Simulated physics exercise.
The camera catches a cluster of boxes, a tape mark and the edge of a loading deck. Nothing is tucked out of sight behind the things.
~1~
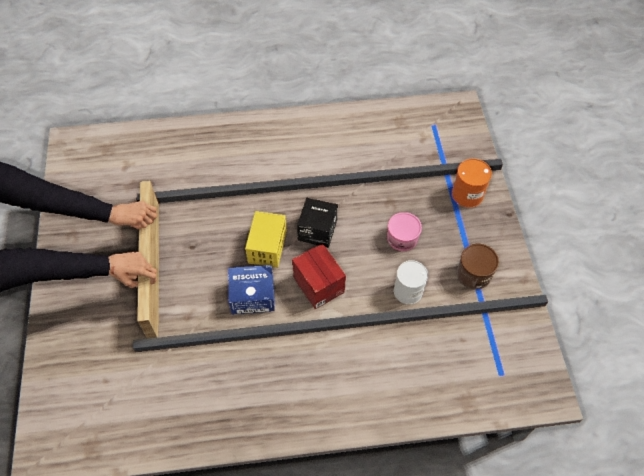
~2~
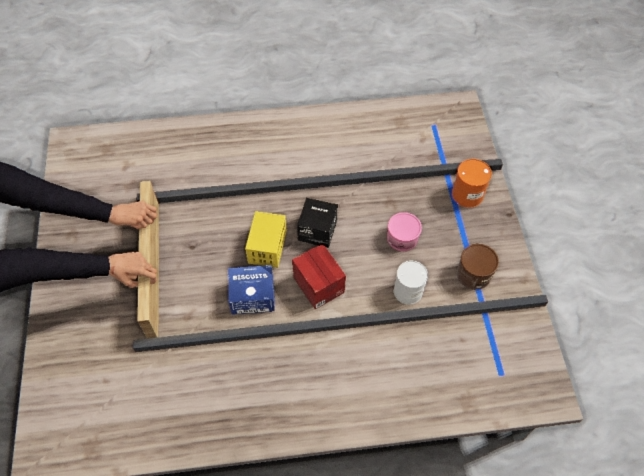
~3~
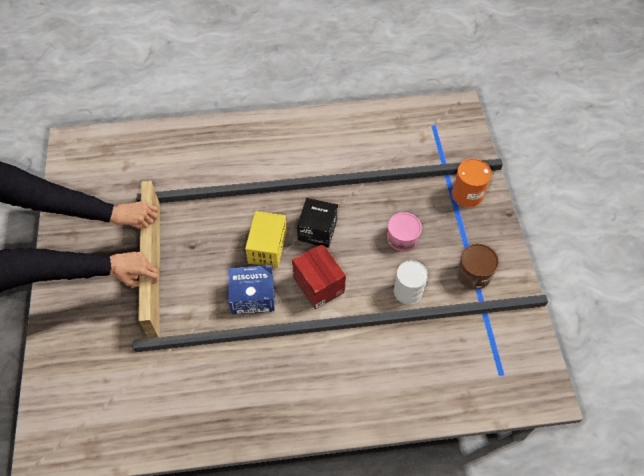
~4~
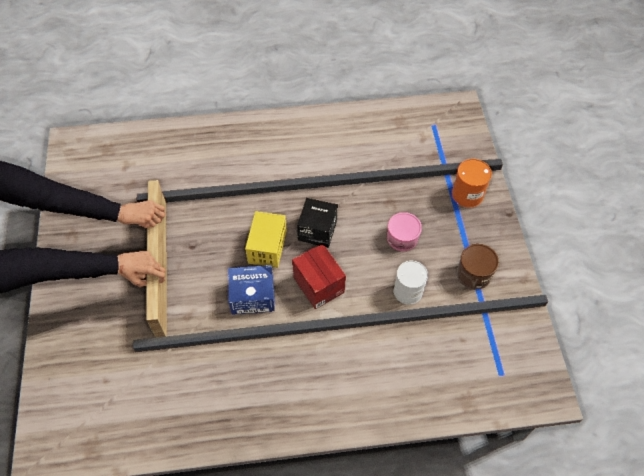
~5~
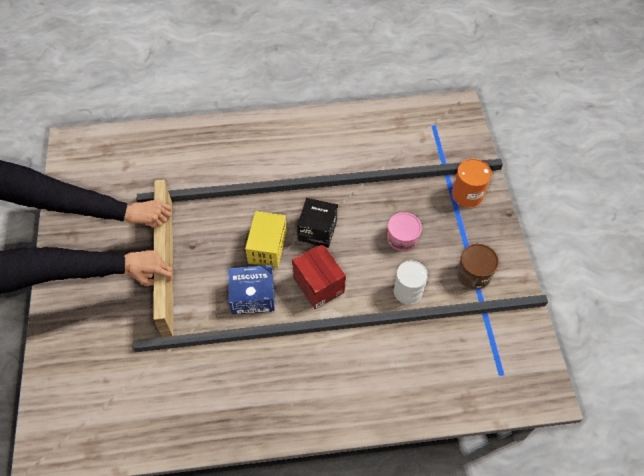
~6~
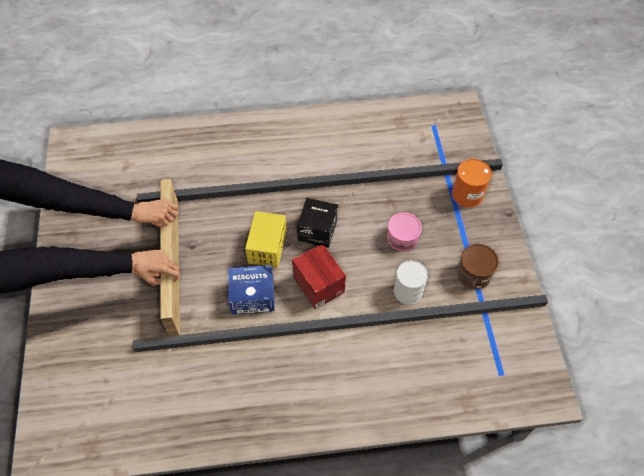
A wooden plank, held upright by two dark-sleeved hands at the left of a wood-grained tabletop seen from a high, fixed view, rests nearly still at first. Between two dark rails sit yellow, black, blue and red boxes, then pink, white, brown and orange containers near a blue tape line at right. The hands then push the plank slightly rightward, touching nothing else, while every box and container stays put.
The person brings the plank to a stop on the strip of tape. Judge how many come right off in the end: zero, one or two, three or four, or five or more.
In the end, three or four come right off.
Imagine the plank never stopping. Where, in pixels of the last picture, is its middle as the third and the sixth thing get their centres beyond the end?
First: Around (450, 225). Next: Around (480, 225).
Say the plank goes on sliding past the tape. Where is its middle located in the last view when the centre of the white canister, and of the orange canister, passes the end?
The middle would be close to (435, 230) and then close to (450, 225).
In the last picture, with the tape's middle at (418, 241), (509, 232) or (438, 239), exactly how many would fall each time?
The counts would be 0, 8 and 2.
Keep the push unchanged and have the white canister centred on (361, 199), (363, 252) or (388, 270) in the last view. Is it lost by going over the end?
Taking the places in order, it keeps its place, then keeps its place, then falls away.
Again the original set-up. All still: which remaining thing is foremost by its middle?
Answer: The red parcel.
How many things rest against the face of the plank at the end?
2 touch it.
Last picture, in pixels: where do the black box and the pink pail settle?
Final centres, in order: Near (503, 193), near (511, 229).
Early on, none off yet; orange canister at rest near (471, 183); brown pail at rest near (477, 267); pink pail at rest near (404, 232).
Finally, the number that fall off is three or four; lost, white canister, brown pail and orange canister.
